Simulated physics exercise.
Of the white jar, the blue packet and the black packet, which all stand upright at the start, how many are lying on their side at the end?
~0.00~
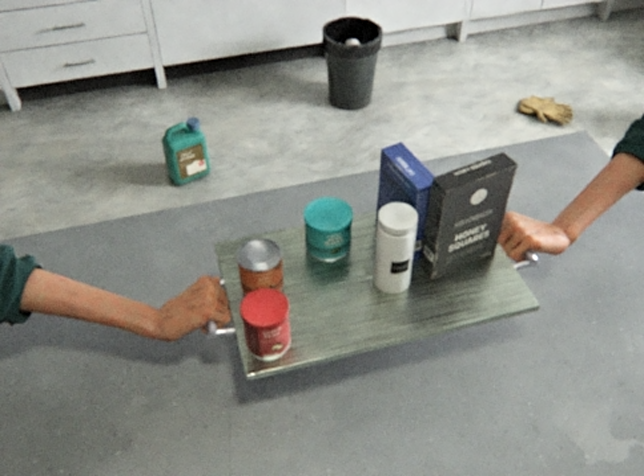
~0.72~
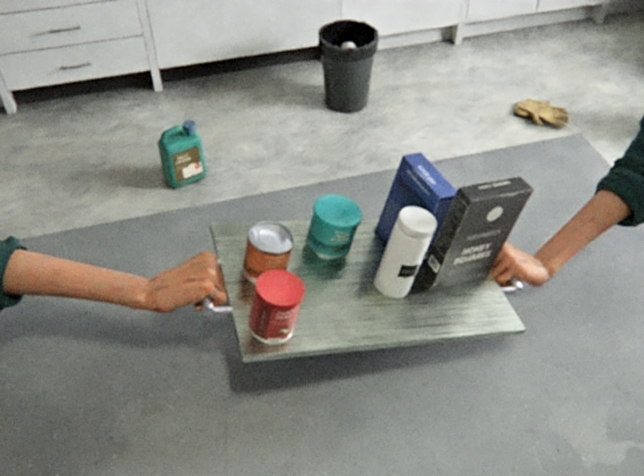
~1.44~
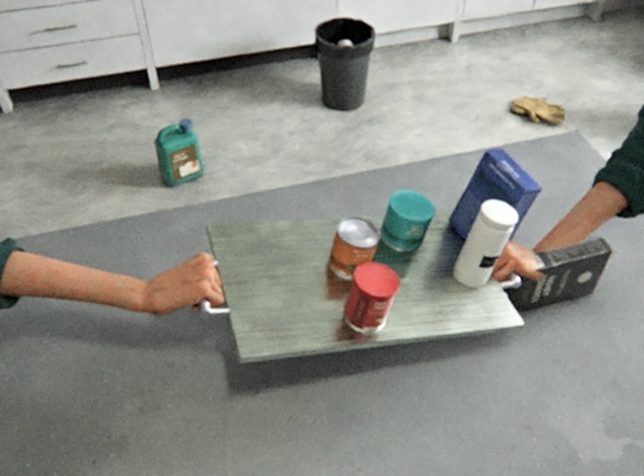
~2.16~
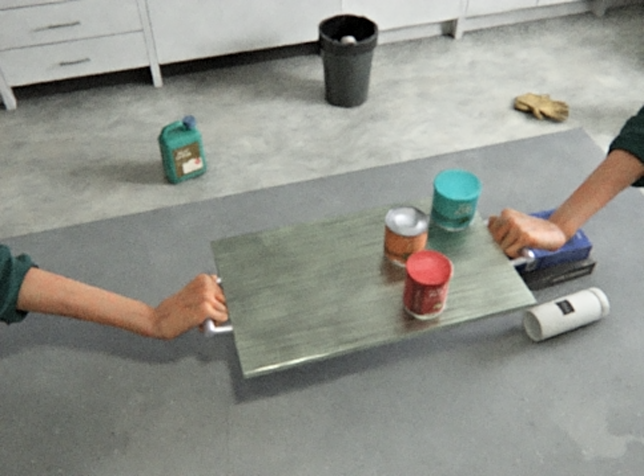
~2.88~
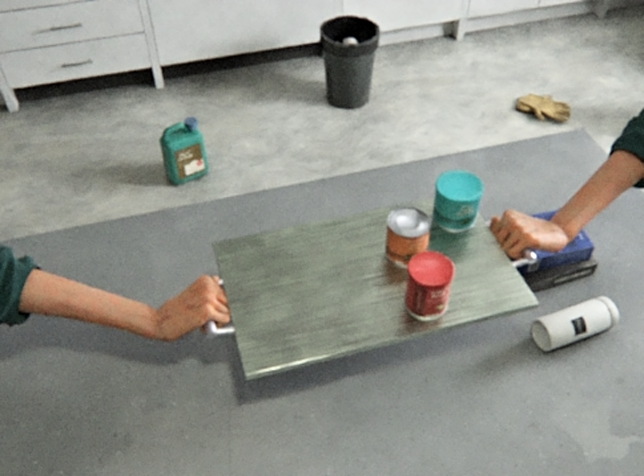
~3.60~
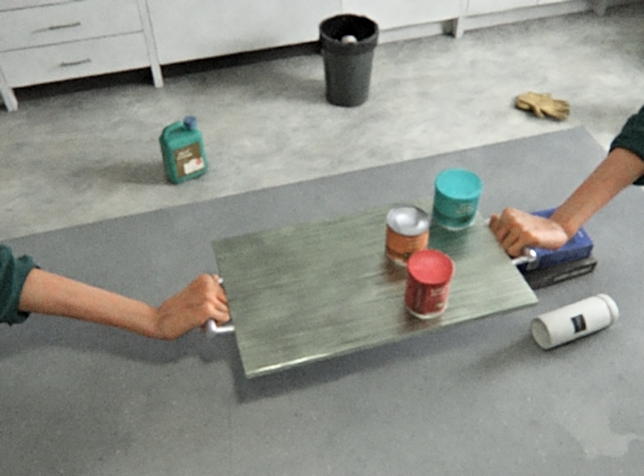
All three are lying on their side at the end, down on the table by the right end of the tray.
